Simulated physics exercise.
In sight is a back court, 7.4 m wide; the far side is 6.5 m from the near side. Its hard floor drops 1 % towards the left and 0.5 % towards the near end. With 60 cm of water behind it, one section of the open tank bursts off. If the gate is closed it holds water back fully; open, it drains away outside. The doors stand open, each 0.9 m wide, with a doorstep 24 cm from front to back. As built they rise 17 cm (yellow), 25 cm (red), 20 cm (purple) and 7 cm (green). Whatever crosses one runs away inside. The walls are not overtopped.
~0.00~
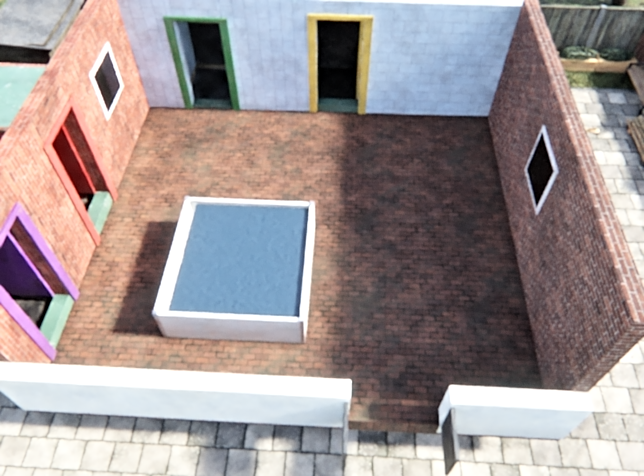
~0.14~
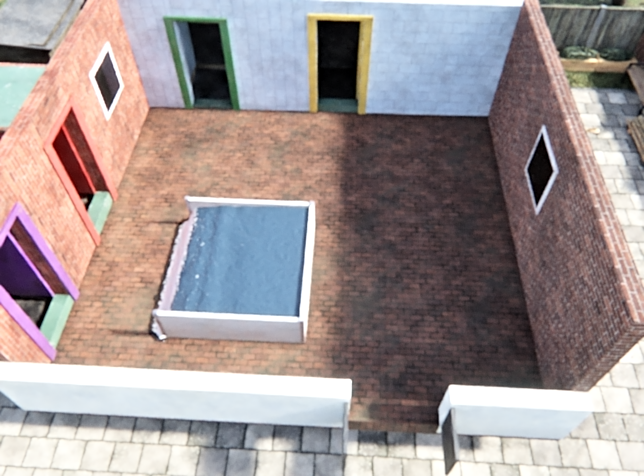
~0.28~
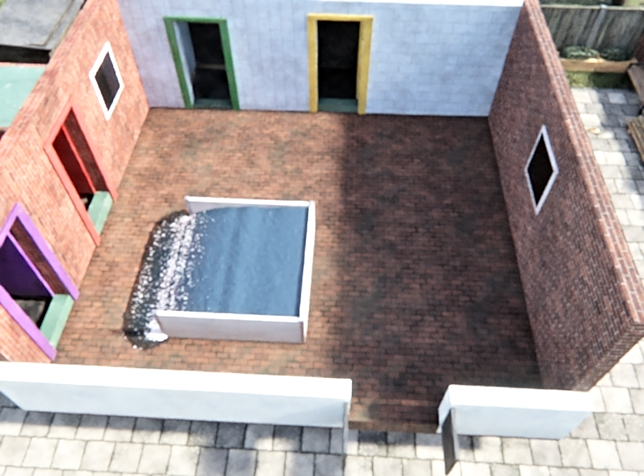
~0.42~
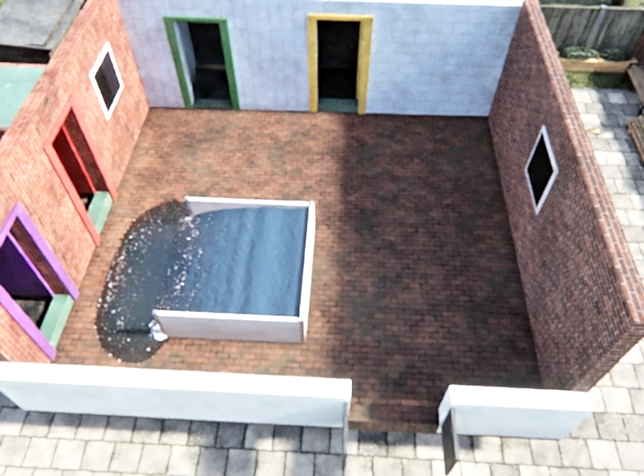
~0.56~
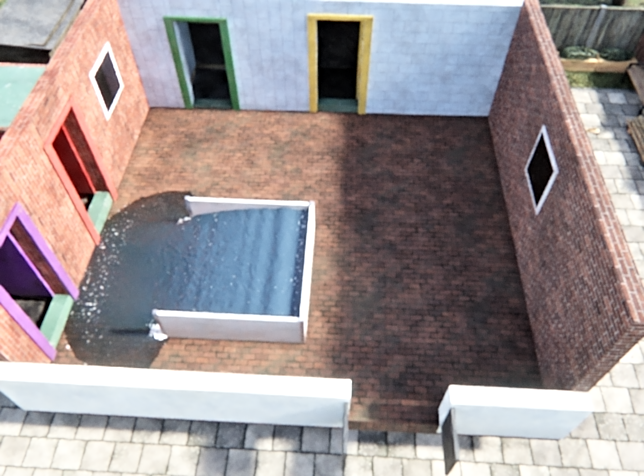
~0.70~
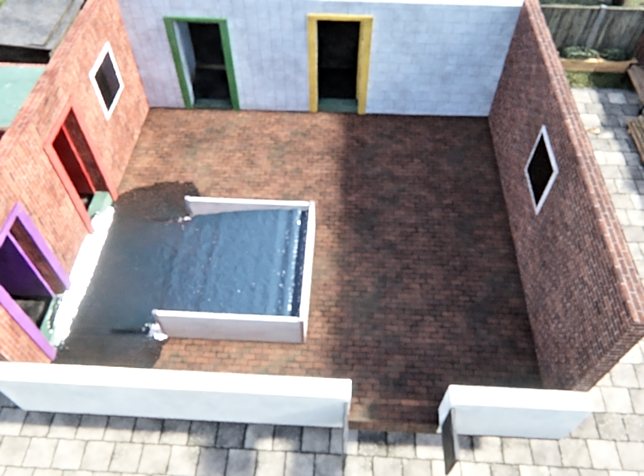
The video shows a brick-floored courtyard where the left side of a white-walled water tank breaks away, and water pours out, spreads across the floor in a dark sheet and splashes white along the wall by the red and purple doors.
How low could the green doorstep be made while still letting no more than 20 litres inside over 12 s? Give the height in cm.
It would have to be roughly 14 cm high.
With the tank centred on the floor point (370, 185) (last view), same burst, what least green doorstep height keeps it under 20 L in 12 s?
Then roughly 16 cm.
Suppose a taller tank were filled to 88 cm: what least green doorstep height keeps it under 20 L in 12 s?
Then roughly 21 cm.
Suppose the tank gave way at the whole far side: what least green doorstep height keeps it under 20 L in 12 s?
About 21 cm.
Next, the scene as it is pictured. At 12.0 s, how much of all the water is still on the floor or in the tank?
Roughly 84 in a hundred.
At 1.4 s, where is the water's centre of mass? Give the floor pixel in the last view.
At about (188, 276).
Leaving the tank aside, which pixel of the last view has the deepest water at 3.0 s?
Near (41, 388).
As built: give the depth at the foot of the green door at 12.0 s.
Roughly 4.5 cm deep.
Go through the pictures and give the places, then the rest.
The open tank at (240, 257) is whole and still, 60 cm deep; the green door at (205, 69) is dry, in the first picture.
The front is at (154, 331), 0.2 m from the gap at (181, 269); 0.4 m2 of floor is wet, 60 cm left at the back, in the second picture.
Water pours out at (181, 270) and has run 0.7 m, to (129, 313); about 10 cm deep outside, 60 cm at the back, in the third picture.
The front is at (107, 293), 1.2 m from the gap at (181, 270); 3.0 m2 of floor is wet, 60 cm left at the back, in the fourth picture.
The front is at (69, 317), 1.7 m from the gap at (182, 270); 4.8 m2 of floor is wet, 55 cm left at the back, in the fifth picture.
The front is at (54, 317), 1.8 m from the gap at (182, 270); 5.6 m2 of floor is wet, 50 cm left at the back; 2.6 m in a straight line remain to the green door at (205, 69), in the sixth picture.
After 1.4 s water covers 15 % of the floor, deepest (46 cm) near (95, 277); it has not reached the green door.
After 3.0 s water covers 35 % of the floor, deepest (36 cm) near (41, 388); 17 cm at the green door, 6 litres in over its 7 cm doorstep.
After 12.0 s water covers 100 % of the floor, deepest (10 cm) near (41, 388); 4 cm at the green door, 111 litres in over its 7 cm doorstep.
At the green door as built, the water arrived by 2.6 s and peaked near 18 cm at 3.2 s.
With a doorstep of 12 cm, 37 litres would have come in within the 12 s; with 16 cm, 10 litres. So under 20 litres takes about 14 cm.
